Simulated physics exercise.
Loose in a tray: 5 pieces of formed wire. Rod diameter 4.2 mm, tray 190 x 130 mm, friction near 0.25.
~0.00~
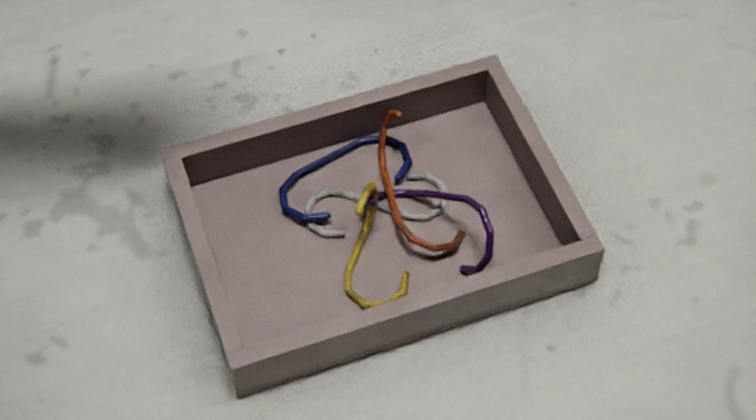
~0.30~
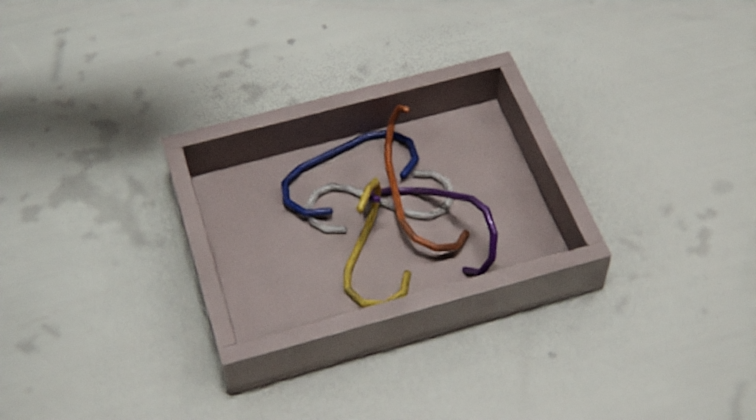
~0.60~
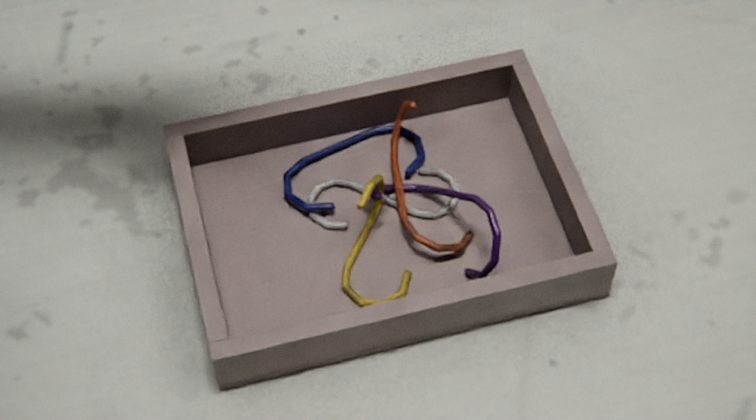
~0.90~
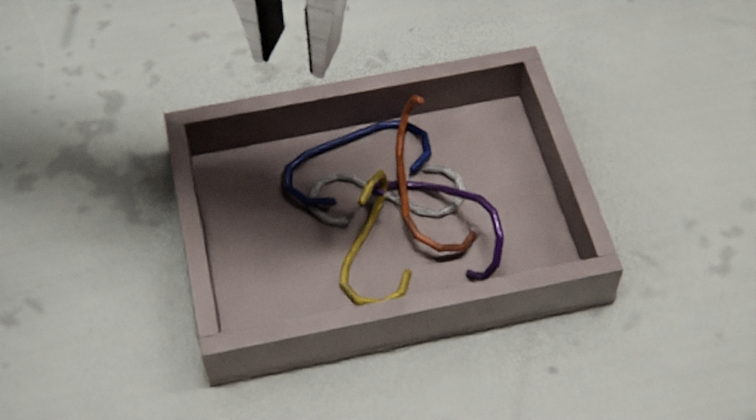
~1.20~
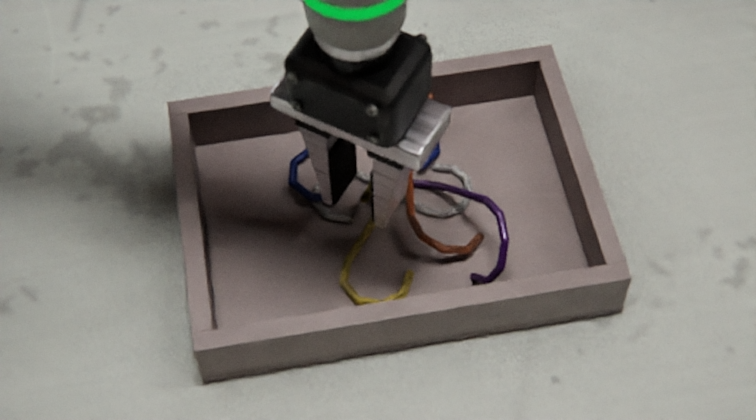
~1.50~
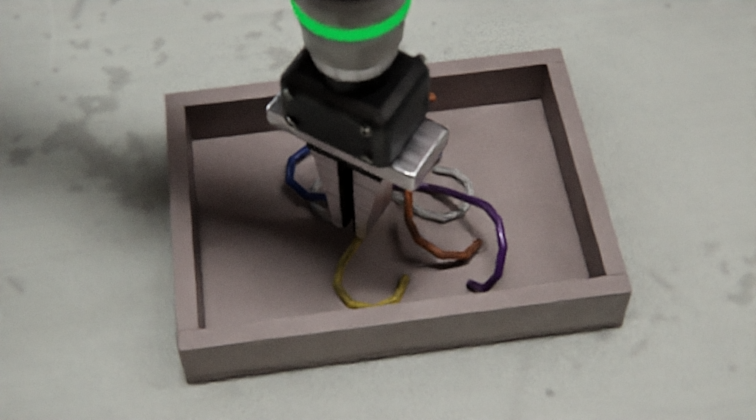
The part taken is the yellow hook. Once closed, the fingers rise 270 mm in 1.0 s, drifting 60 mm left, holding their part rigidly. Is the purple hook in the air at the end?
Purple hook: Comes up.
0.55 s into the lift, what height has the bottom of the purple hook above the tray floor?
About 80 mm.
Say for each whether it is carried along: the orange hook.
Orange hook hangs on.
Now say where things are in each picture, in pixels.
The first picture shows fingers out of view, 206 mm above the grip; purple hook from (374, 202) to (463, 269), passing over white hook, over and under yellow hook, over and under orange hook; yellow hook from (406, 274) to (359, 213), passing over and under purple hook.
The second picture shows fingers out of view, 206 mm above the grip; purple hook from (377, 199) to (466, 270), passing over white hook, over and under yellow hook, over and under orange hook; white hook from (416, 174) to (343, 230), passing under blue hook, under purple hook.
The third picture shows fingers out of view, 193 mm above the grip; blue hook from (409, 172) to (331, 207), passing over white hook, under orange hook; yellow hook from (408, 274) to (361, 206), passing over and under purple hook.
The fourth picture shows fingers (296, 34) 103 mm above the grip; orange hook from (473, 235) to (420, 101), passing over blue hook, over and under purple hook.
The fifth picture shows fingers (364, 184) 13 mm above the grip.
The sixth picture shows fingers (361, 201) closed on the yellow hook; purple hook from (383, 192) to (471, 284).
By 1.80 s, lowest point more than 20 mm over the tray floor, yellow hook 58 mm.
By 2.05 s, lowest point more than 20 mm over the tray floor, yellow hook 158 mm, purple hook 79 mm.
By 2.50 s, lowest point more than 20 mm over the tray floor, yellow hook 272 mm, purple hook 192 mm, orange hook 109 mm.
Finally, hanging yellow hook 272 mm, purple hook 191 mm, orange hook 107 mm; the other 2 are down.
